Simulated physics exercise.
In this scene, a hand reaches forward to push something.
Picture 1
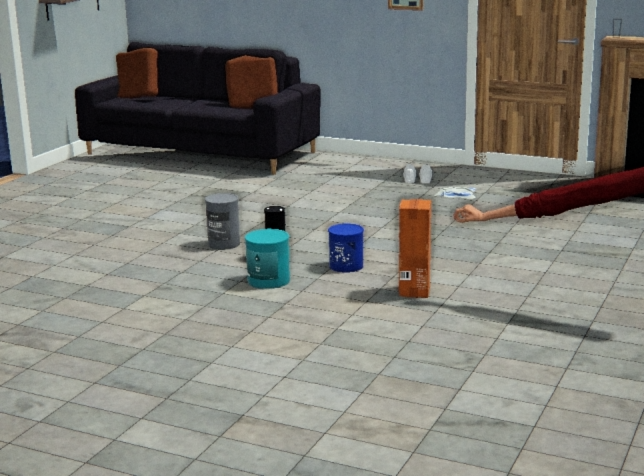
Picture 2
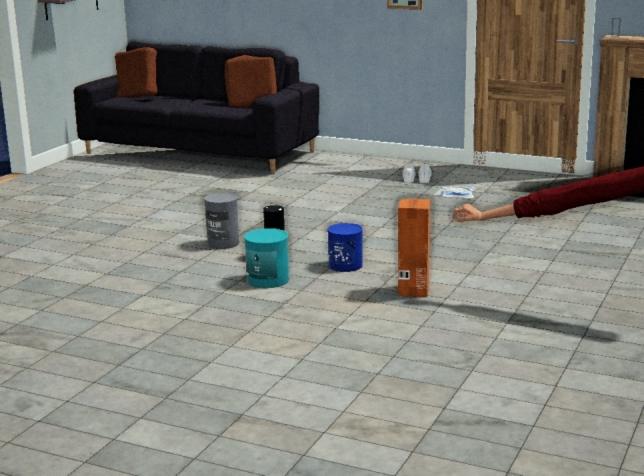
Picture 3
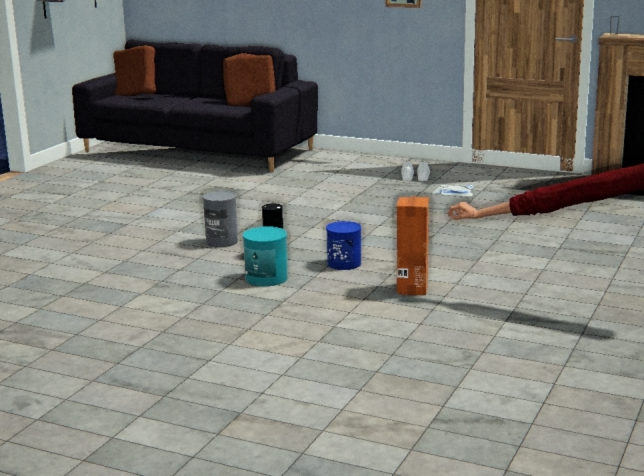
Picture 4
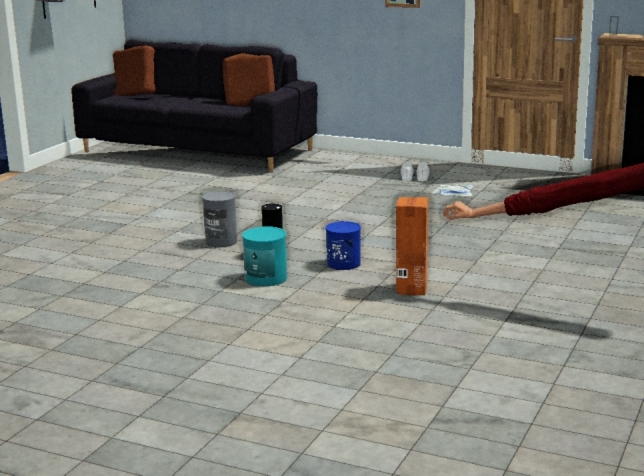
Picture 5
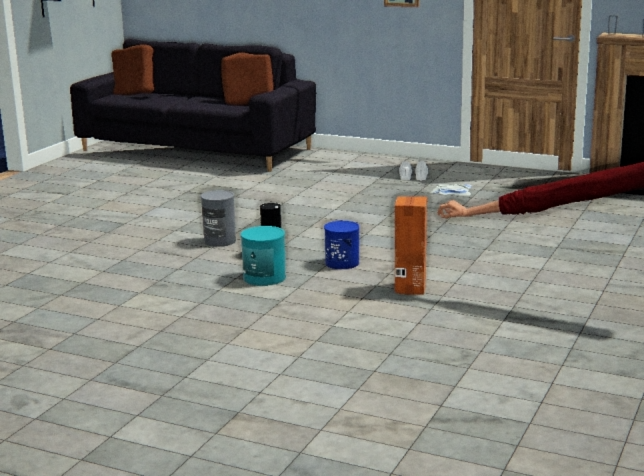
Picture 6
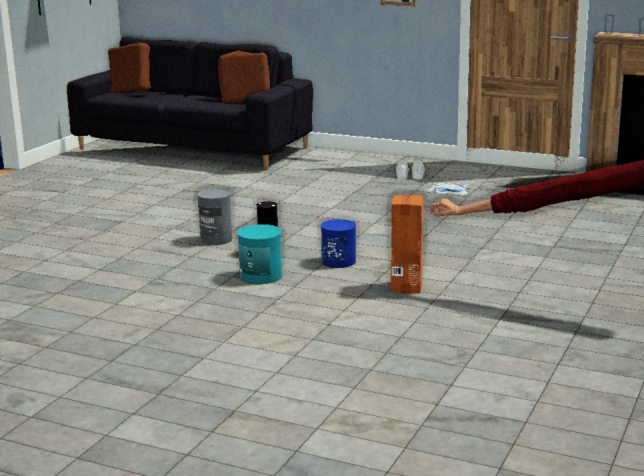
A hand in a red sleeve reached in from the right toward a tall orange box, barely moving, while the box, the four nearby containers and the dark sofa shifted very slightly left in view.
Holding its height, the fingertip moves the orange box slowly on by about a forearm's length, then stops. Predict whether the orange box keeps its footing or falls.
Is felled.
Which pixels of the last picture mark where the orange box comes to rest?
Close to (337, 271) in the last picture.
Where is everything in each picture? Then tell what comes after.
In the first picture, orange box (415, 249).
In the second picture, orange box (414, 248).
In the third picture, orange box (413, 246).
In the fourth picture, orange box (412, 246).
In the fifth picture, orange box (411, 246).
In the sixth picture, orange box (407, 244).
Then, 0.50 s on from there, orange box turned 12° from how it was put near (397, 242).
Then, 1.00 s on from there, orange box turned 38° from how it was put near (375, 244).
Then, 1.20 s on from there, orange box on its side near (351, 261).
Then, 1.30 s on from there, orange box on its side near (342, 268).
In the end, toppled on the floor, orange box. At the end, from the last picture's camera, orange box near (337, 271).
